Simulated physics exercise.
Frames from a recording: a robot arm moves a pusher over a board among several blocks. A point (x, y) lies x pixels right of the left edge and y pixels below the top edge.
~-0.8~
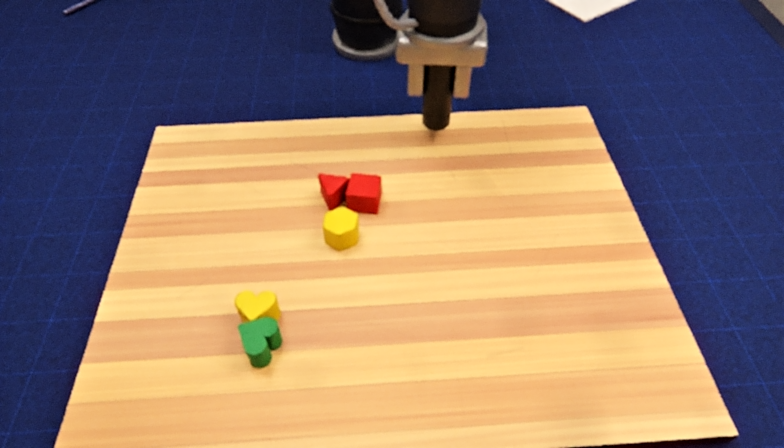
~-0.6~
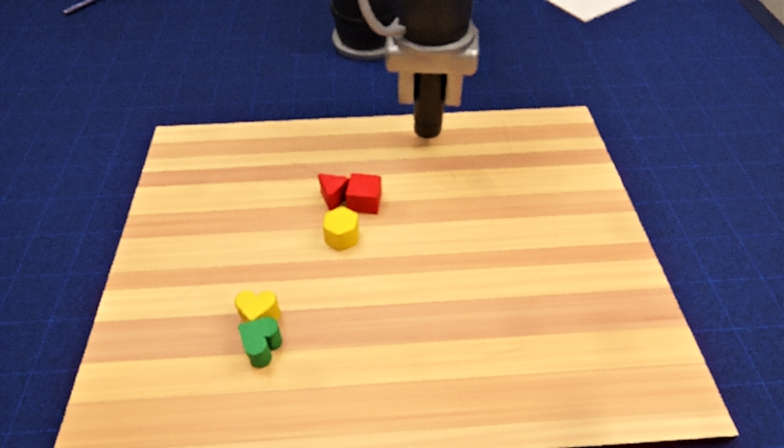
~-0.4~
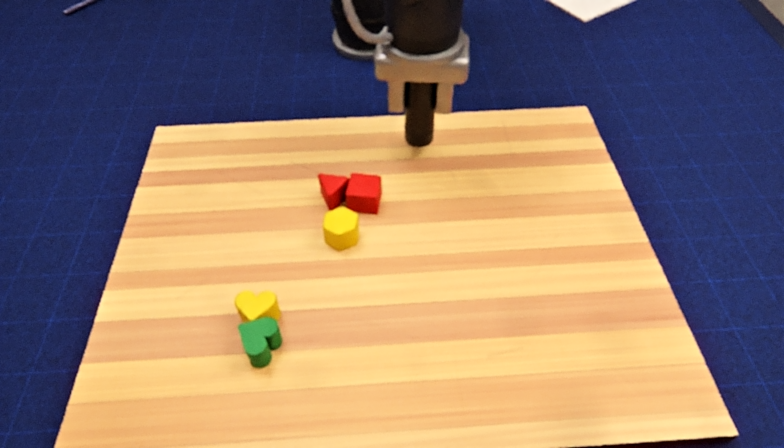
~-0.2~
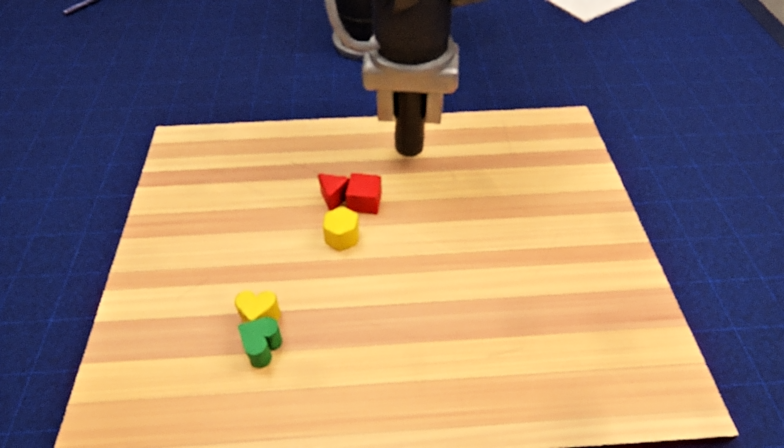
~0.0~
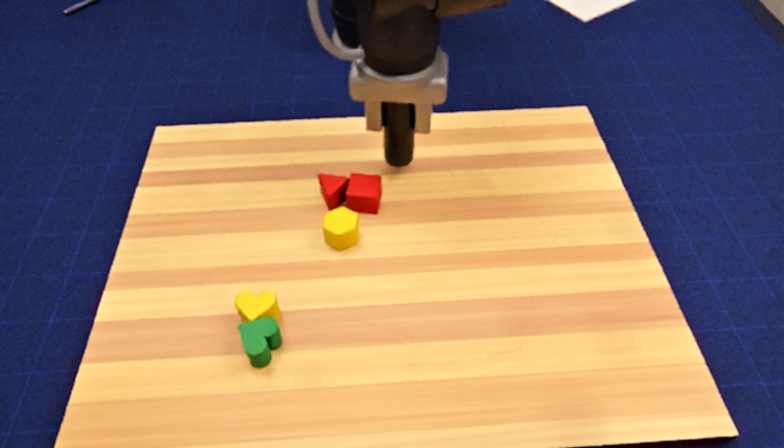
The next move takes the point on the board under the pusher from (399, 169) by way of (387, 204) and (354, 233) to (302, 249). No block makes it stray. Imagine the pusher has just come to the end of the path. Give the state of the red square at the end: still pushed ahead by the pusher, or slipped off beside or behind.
Beside or behind, I predict.
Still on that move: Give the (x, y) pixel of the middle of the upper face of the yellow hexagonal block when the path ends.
At the end it should sit near (279, 257).
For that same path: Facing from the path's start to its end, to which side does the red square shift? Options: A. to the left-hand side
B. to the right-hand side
The correct letter is B.
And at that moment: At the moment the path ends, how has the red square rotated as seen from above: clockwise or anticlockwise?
It twists with the clock when seen from above.
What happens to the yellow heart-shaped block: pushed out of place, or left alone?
The push misses it.
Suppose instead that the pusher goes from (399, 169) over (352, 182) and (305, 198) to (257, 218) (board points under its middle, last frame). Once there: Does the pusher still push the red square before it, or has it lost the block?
Gone from the front.
The first path, step by step. One third of the way, pusher (387, 193); red square (351, 194), turned 40° clockwise.
Two thirds of the way, pusher (352, 222); red triangular block (327, 179), turned 35° clockwise; yellow hexagonal block (323, 233), turned 30° anticlockwise; red square (324, 203), turned 105° clockwise.
At the end, pusher (300, 238); yellow heart-shaped block not moved; red triangular block (326, 178), turned 40° clockwise; yellow hexagonal block (279, 257), turned 75° anticlockwise; red square (309, 203), turned 150° clockwise.
